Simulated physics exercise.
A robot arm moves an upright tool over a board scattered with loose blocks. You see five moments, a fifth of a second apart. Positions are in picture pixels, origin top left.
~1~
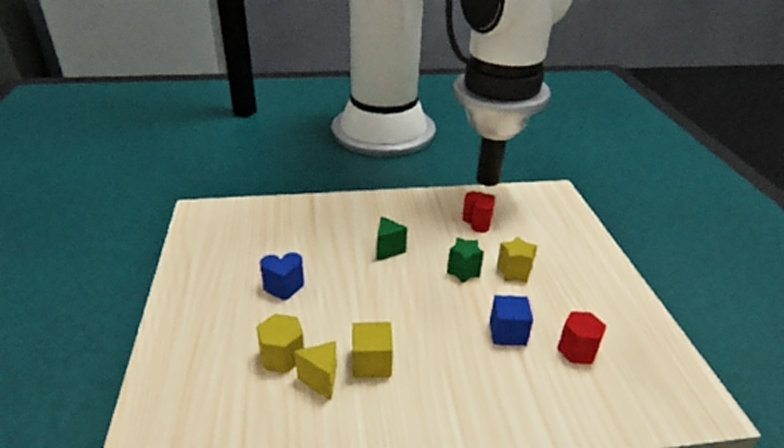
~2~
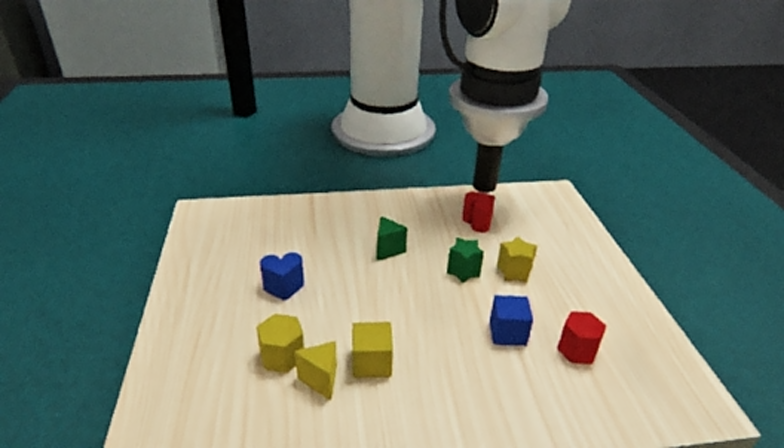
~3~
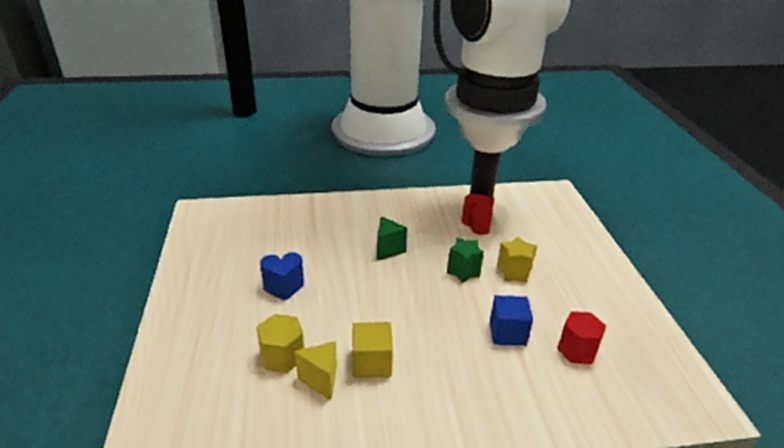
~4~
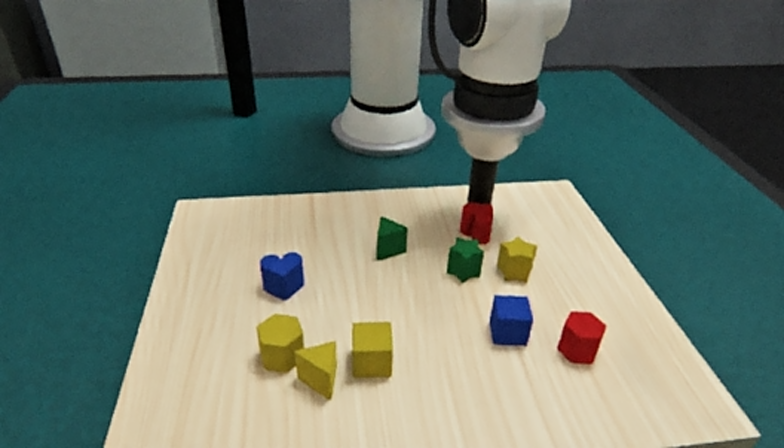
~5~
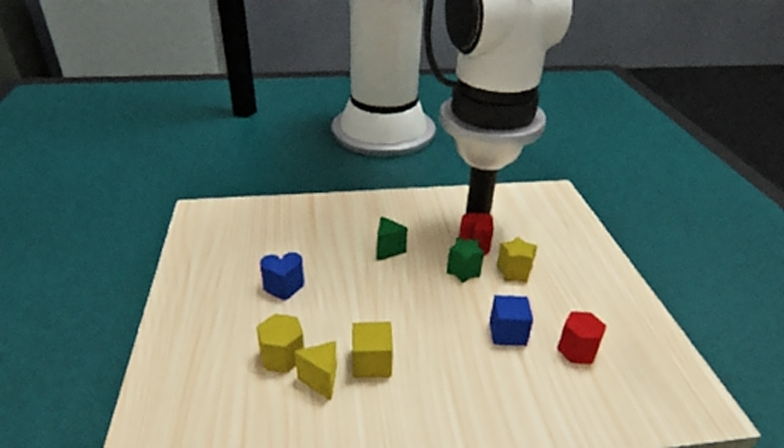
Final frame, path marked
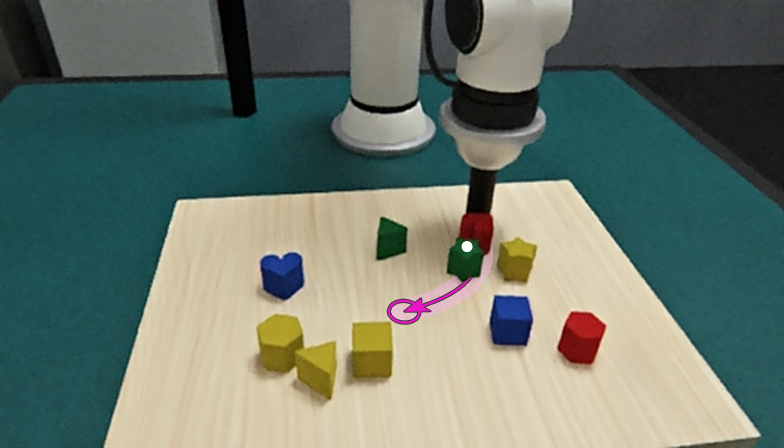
A pale wooden board lies on a teal tabletop, seen from above at an angle by a still camera, with a white robot arm standing behind it. Green and yellow star blocks sit near a red block at the upper right, with blue, red, yellow and green blocks scattered around. The arm lowers its black tool behind the red block, then pushes it slightly forward toward the green star.
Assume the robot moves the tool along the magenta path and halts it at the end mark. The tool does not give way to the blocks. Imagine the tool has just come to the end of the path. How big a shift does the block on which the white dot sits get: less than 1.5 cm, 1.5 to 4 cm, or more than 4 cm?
Ends over 4 cm away.
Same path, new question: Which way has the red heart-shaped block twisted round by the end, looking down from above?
Looking down, it rotates anti-clockwise.
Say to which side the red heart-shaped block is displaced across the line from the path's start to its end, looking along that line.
It is pushed towards the left-hand side.
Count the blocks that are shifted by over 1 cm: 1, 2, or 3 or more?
I'm going with two.
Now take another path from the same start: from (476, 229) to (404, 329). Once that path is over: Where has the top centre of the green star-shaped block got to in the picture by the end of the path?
The middle of its top is at (466, 268).
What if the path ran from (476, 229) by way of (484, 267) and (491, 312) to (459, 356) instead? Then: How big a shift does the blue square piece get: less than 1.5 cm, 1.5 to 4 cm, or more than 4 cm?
The 1.5 to 4 cm band.
Path on the board, from (476, 229) by way of (478, 261) and (454, 292) to (404, 312); the dot is on the green star-shaped block.
On the path given first. One third of the way, tool at (481, 244); green star-shaped block at (460, 260), turned 50° clockwise; red heart-shaped block at (488, 255).
Two thirds of the way, tool at (456, 274); green star-shaped block at (440, 281), turned 105° clockwise; red heart-shaped block at (489, 276), turned 50° anticlockwise.
At the end, tool at (405, 293); green star-shaped block at (401, 306), turned 75° clockwise; red heart-shaped block at (489, 276), turned 50° anticlockwise; yellow star-shaped block in place.
